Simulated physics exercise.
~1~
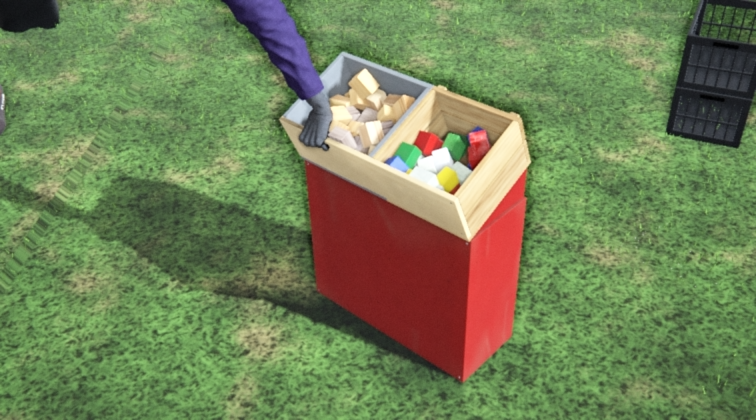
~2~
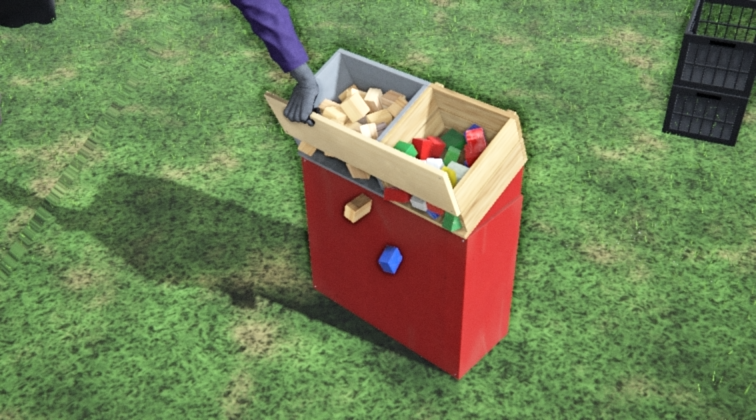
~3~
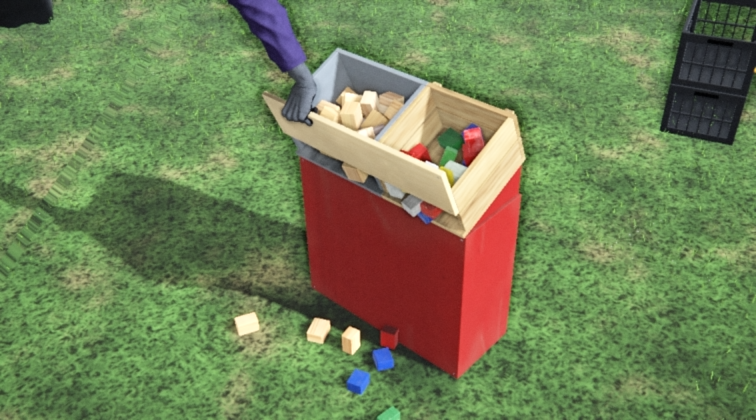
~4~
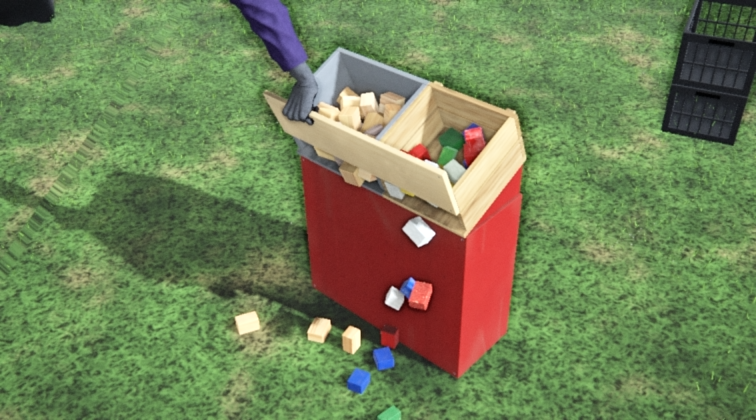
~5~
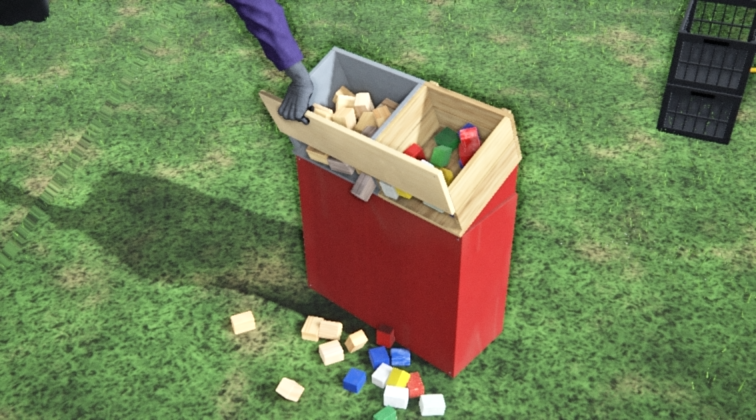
At the start, a gloved hand in a purple sleeve rests on the gate of a slanted two-part bin on a red base, with pale wooden offcuts in the grey chute and coloured bricks in the wooden one. The hand draws the gate up, and a wooden piece and a blue brick drop out. They land with several others on the grass. More follow, with white, red and blue bricks tumbling down the red front. By the end the gate is still held up, a scattered group lies on the grass, and both chutes still hold many pieces.
